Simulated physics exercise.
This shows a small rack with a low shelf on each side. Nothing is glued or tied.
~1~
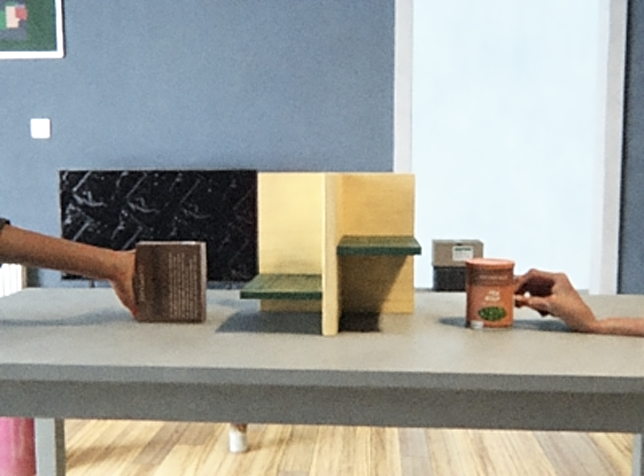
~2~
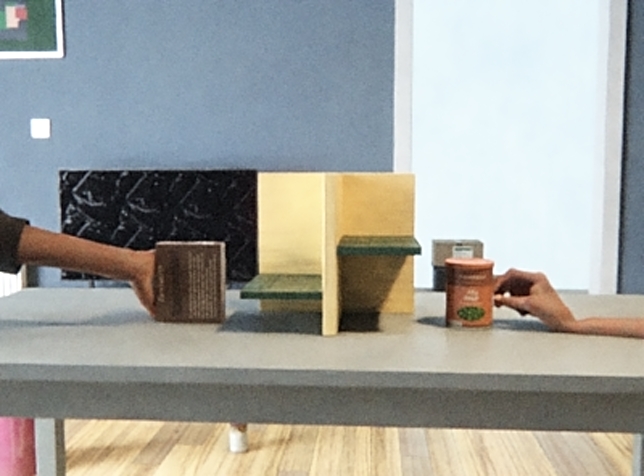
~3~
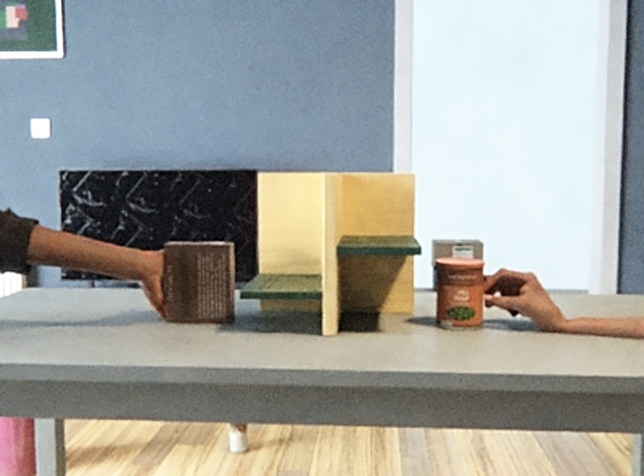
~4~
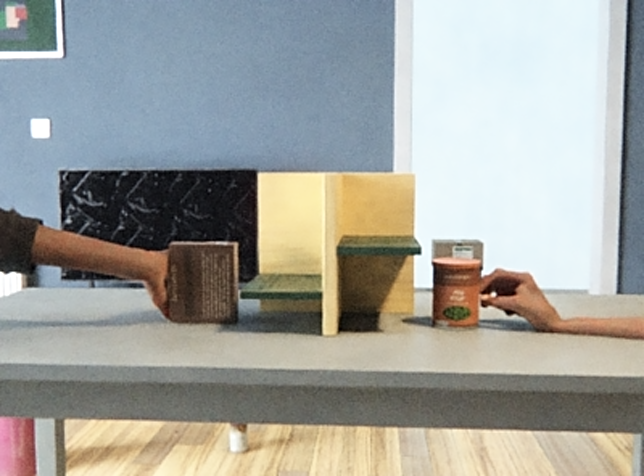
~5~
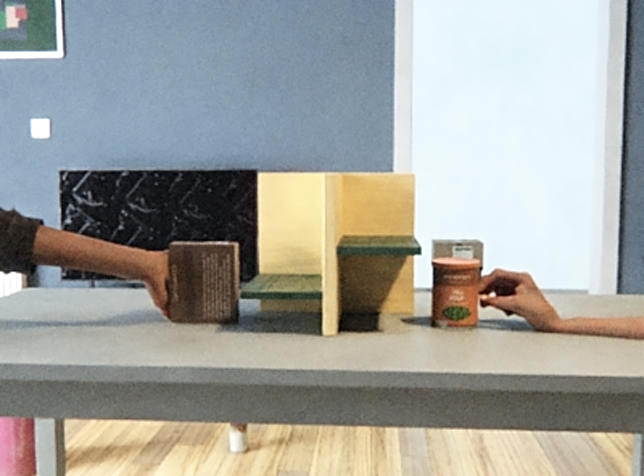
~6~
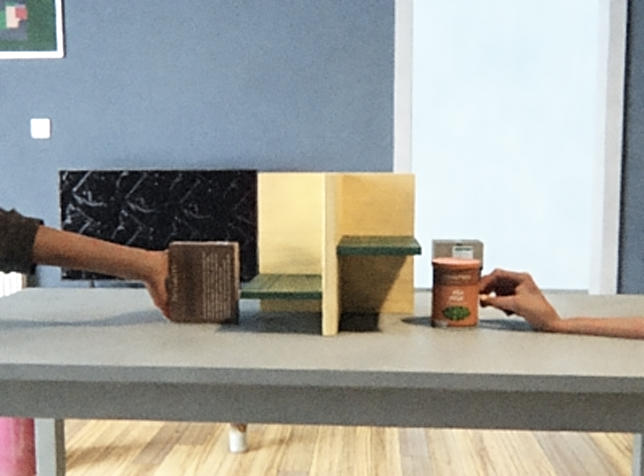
Two hands slide a brown packet right and an orange tin left toward a small rack.
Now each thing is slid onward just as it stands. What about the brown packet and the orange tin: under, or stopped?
In the end the brown packet stops at the shelf, the orange tin goes under.
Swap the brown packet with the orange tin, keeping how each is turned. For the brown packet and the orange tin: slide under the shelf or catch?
The brown packet catches on the edge, the orange tin gets stuck.
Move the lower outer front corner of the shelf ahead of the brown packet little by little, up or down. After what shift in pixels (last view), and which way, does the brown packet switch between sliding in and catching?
Roughly 52 pixels up.
Then, 0.32 s later than the last frame, brown packet sliding up to the opening near (216, 282); orange tin sliding up to the opening near (435, 293).
When it is over, the brown packet catches on the edge, near (216, 282); the orange tin slides in, near (391, 293).
